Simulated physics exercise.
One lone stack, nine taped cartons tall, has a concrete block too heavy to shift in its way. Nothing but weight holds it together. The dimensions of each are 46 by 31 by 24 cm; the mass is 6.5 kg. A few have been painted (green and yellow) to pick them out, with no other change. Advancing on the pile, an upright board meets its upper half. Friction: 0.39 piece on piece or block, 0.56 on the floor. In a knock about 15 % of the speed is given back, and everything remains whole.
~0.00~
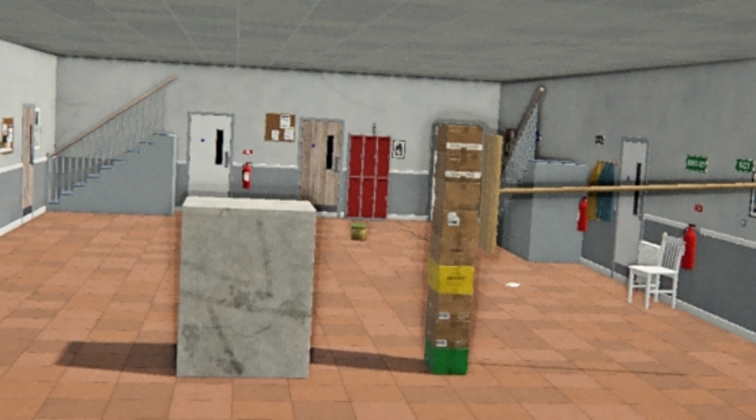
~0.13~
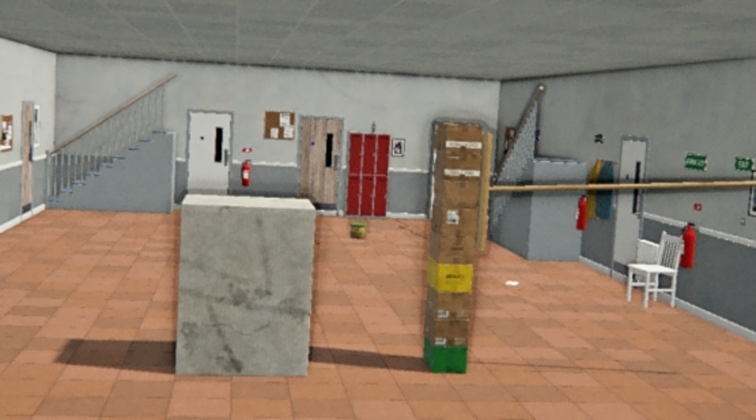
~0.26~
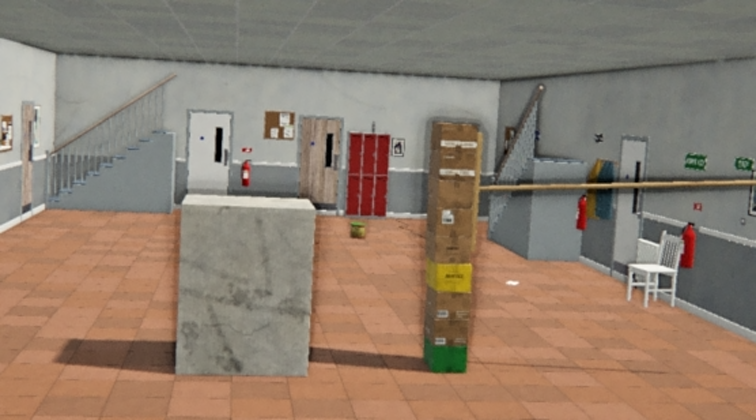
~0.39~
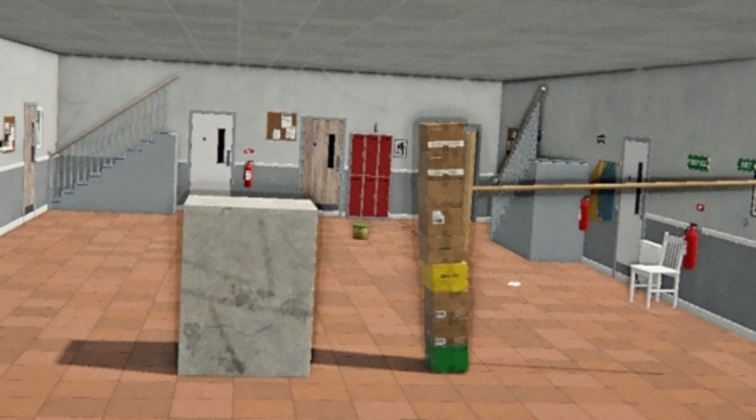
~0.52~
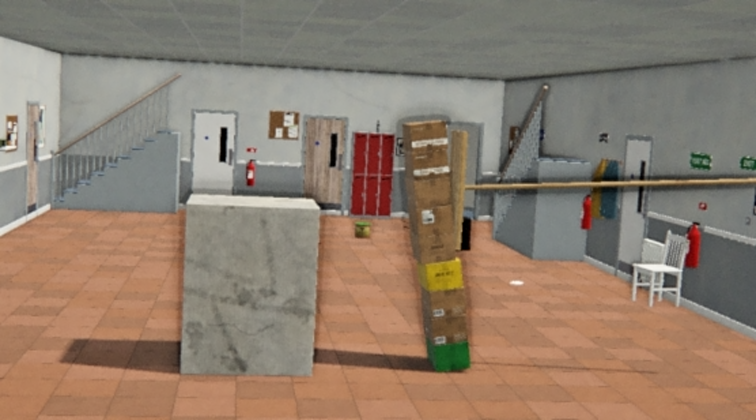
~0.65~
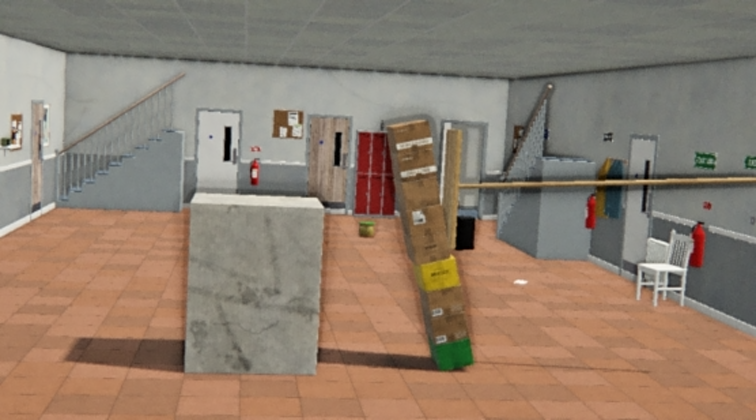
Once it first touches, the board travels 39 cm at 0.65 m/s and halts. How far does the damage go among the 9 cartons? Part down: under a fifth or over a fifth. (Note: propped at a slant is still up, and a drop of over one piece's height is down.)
The downed tally sits above one in five.
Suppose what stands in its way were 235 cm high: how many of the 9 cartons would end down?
Count at the end: 7.
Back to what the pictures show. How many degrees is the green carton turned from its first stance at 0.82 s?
Roughly 20°.
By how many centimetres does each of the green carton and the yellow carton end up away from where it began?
Estimate: Green near 10 cm, yellow near 110 cm.
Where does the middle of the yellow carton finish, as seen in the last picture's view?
I'd say its middle settles close to (356, 347).
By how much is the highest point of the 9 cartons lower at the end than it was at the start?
It sits roughly 50 centimetres lower.
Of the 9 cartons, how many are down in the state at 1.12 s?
4 by that time.
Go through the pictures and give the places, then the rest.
In the first frame (places mark the middle of the side facing us), board (498, 179) 13 cm short; yellow carton (456, 280); green carton (451, 362); nothing disturbed.
The second frame shows board (487, 177) 46 mm short; yellow carton (455, 278).
The third frame shows board (478, 176) 39 mm in; yellow carton (454, 278); 5 disturbed, none down.
The fourth frame shows board (470, 177) 12 cm in; yellow carton (450, 278) leaning 4°; green carton (452, 360) leaning 4°; steepest lean 4°, the carton at (445, 250); 9 disturbed, none down.
The fifth frame shows board (463, 175) 21 cm in; yellow carton (444, 276) leaning 9°; green carton (453, 357) leaning 9°; steepest lean 9°, the carton at (429, 137); 9 disturbed, none down.
The sixth frame shows board (457, 174) 29 cm in; yellow carton (440, 275) leaning 14°; green carton (455, 355) leaning 14°; steepest lean 14°, the carton at (417, 166); 9 disturbed, none down.
After 0.82 s, none of the 9 cartons down, 9 disturbed; yellow carton leaning 21°; green carton leaning 21°.
After 1.12 s, 4 of the 9 cartons down; yellow carton leaning 41°, 11 cm lower; green carton leaning 41°.
After 1.76 s, 7 of the 9 cartons down; yellow carton leaning 74°, 52 cm lower; green carton leaning 74°.
At rest (2.6 s), 7 of the 9 cartons down; green carton on its side; yellow carton on its side. That is 78 per cent. As the last picture would show them, middles, green carton near (440, 348), yellow carton near (356, 347).
